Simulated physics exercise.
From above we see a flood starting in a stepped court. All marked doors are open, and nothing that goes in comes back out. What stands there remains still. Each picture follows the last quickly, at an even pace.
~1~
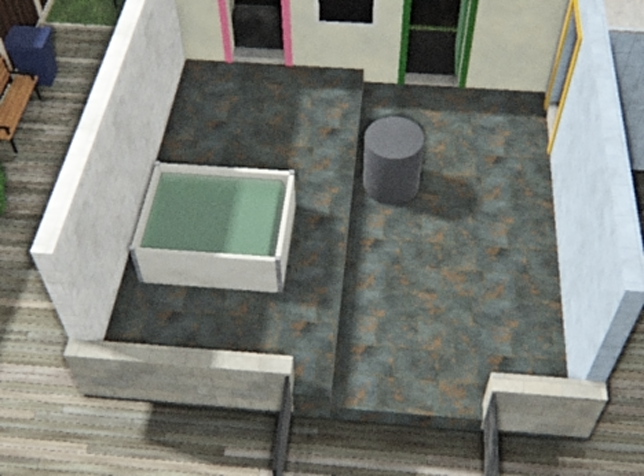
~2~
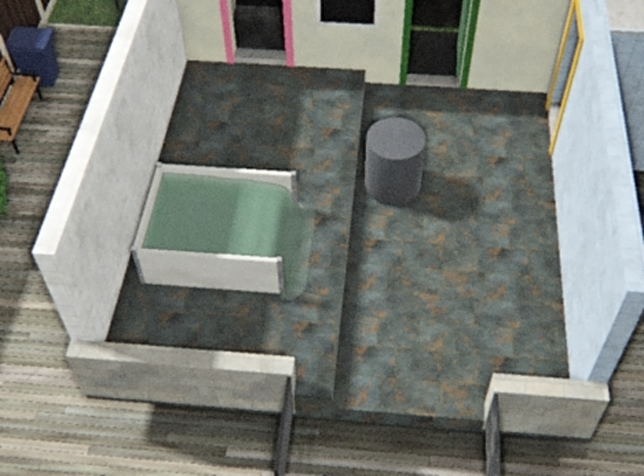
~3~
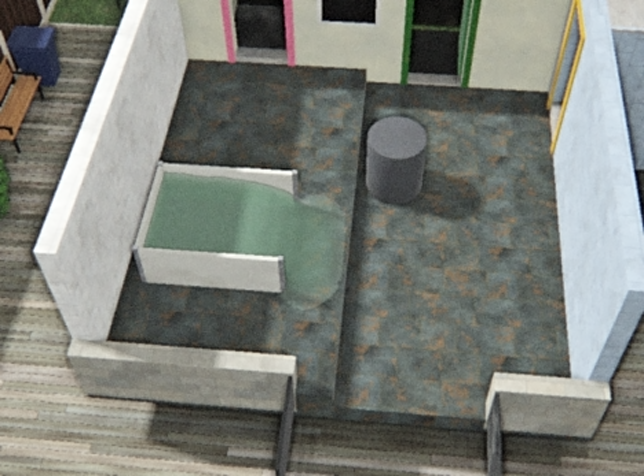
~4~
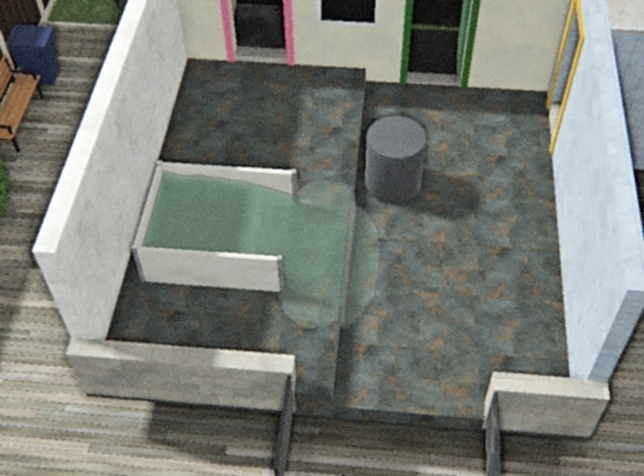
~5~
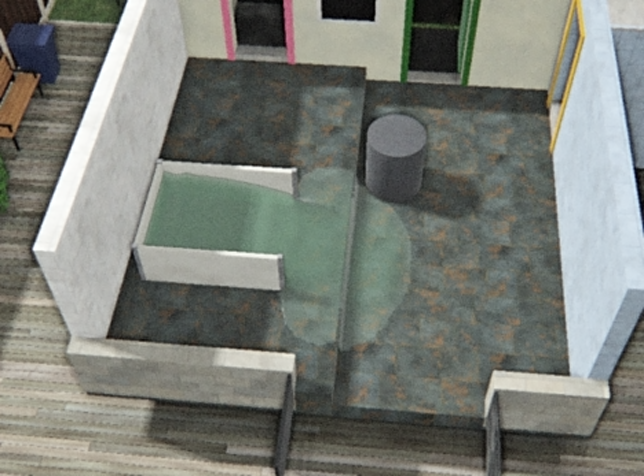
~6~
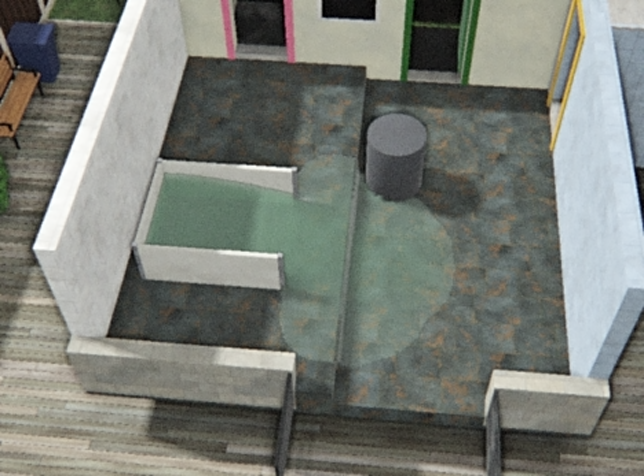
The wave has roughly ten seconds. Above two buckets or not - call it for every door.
Yellow door: Not above two buckets; pink door: Not above two buckets; green door: Above two buckets.
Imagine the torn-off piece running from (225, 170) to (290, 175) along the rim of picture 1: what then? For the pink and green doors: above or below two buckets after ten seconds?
The pink door exceeds the mark, and the green door exceeds the mark.
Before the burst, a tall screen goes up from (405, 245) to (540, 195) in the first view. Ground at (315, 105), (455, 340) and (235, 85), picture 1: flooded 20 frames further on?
Taking the points in order - unwetted, wetted, unwetted.
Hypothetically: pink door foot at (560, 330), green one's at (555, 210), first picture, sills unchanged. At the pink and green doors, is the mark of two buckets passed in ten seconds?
For pink it ends up above, and for green it ends up above.
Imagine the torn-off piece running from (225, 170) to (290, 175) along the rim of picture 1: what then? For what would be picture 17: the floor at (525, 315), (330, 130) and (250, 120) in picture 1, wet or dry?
Taken one by one: Unaffected, then sodden, then sodden.
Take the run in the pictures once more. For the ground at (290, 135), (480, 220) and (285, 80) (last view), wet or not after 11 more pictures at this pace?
Lab note, in the order given: Unwetted, wet through, unwetted.
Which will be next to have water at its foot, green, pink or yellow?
I'd say the door marked yellow.
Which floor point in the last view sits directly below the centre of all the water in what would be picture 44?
I'd put my finger on (428, 233).
A moment on, water covers 40 % of the floor; the yellow door not reached, the pink door not reached, the green door not reached.
Next, water covers 45 % of the floor; the yellow door not reached, the pink door not reached, the green door not reached.
Then, water covers 50 % of the floor; the yellow door wet at the sill, nothing in, the pink door not reached, the green door wet at the sill, nothing in.
Later, water covers 55 % of the floor; the yellow door wet at the sill, nothing in, the pink door not reached, the green door under two buckets in.
In the end, water covers 55 % of the floor; the yellow door wet at the sill, nothing in, the pink door not reached, the green door over two buckets in.
